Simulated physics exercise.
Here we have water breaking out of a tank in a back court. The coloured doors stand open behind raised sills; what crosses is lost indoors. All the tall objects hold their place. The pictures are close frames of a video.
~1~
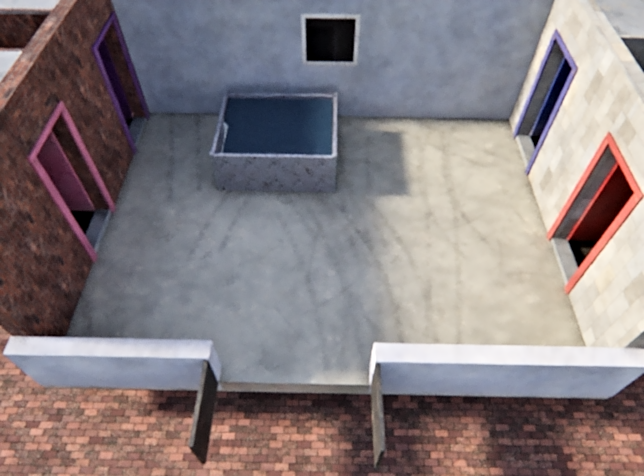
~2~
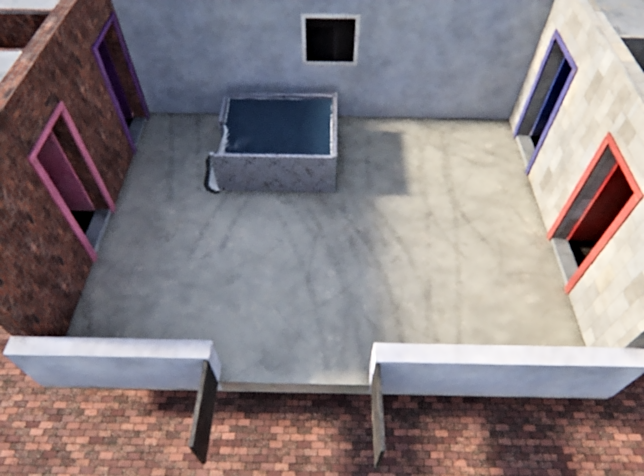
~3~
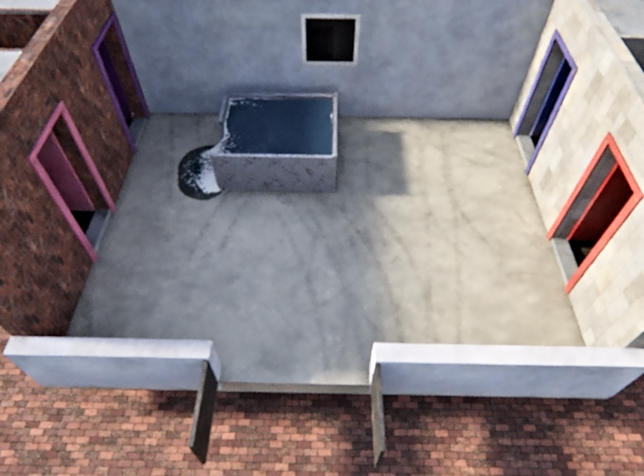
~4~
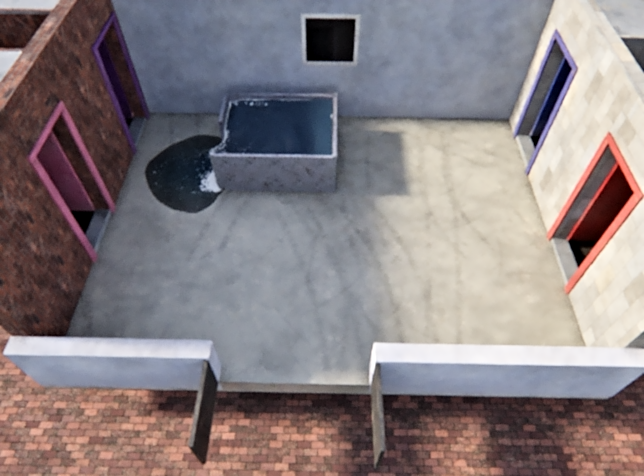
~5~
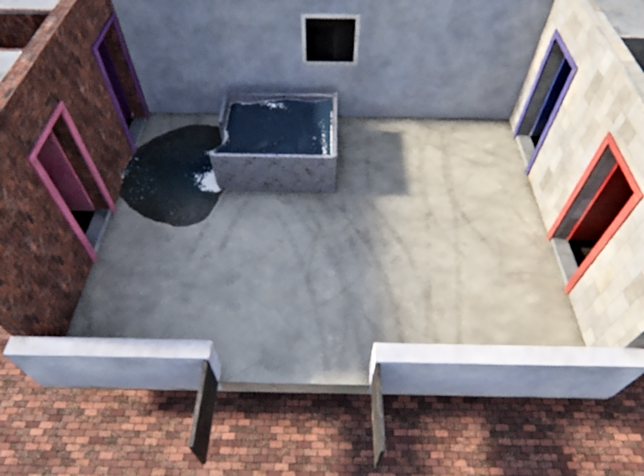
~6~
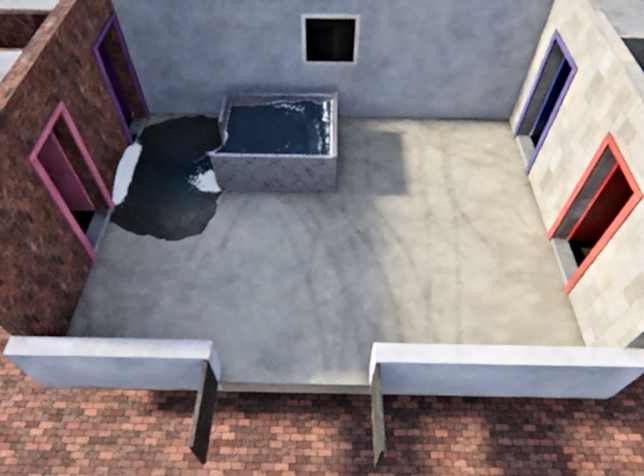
Water pours from the left side of a raised tank and spreads across the courtyard floor.
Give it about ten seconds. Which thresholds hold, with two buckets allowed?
The blue door admits no more than that; the purple door lets in a lot; the red door admits no more than that; the pink door lets in a lot.
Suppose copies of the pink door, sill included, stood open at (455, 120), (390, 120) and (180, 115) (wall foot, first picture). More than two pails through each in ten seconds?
One after the other: Holds, lets less in, takes more.
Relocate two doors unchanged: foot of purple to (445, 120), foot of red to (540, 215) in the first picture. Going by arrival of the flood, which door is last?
Last comes the red-painted one.
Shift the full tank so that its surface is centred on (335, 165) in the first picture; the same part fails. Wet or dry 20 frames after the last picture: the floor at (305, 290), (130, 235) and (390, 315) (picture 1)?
As listed: Not flooded, flooded, dry.
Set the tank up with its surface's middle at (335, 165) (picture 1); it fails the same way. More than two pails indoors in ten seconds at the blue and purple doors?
My reading: The blue one takes less; the purple one lets more in.
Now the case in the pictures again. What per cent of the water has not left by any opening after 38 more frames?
About 84 per cent.
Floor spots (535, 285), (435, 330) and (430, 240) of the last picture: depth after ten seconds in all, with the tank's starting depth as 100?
About 10, 4 and 2 per cent.
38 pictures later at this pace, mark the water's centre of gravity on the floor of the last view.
Around (247, 206).
A moment on, water covers 15 % of the floor; the blue door not reached, the purple door over two buckets in, the red door not reached, the pink door under two buckets in.
Next, water covers 20 % of the floor; the blue door not reached, the purple door far over two buckets in, the red door not reached, the pink door over two buckets in.
Then, water covers 35 % of the floor; the blue door not reached, the purple door far over two buckets in, the red door not reached, the pink door over two buckets in.
Later, water covers 75 % of the floor; the blue door wet at the sill, nothing in, the purple door far over two buckets in, the red door not reached, the pink door over two buckets in.
In the end, water covers 90 % of the floor; the blue door wet at the sill, nothing in, the purple door far over two buckets in, the red door wet at the sill, nothing in, the pink door over two buckets in.
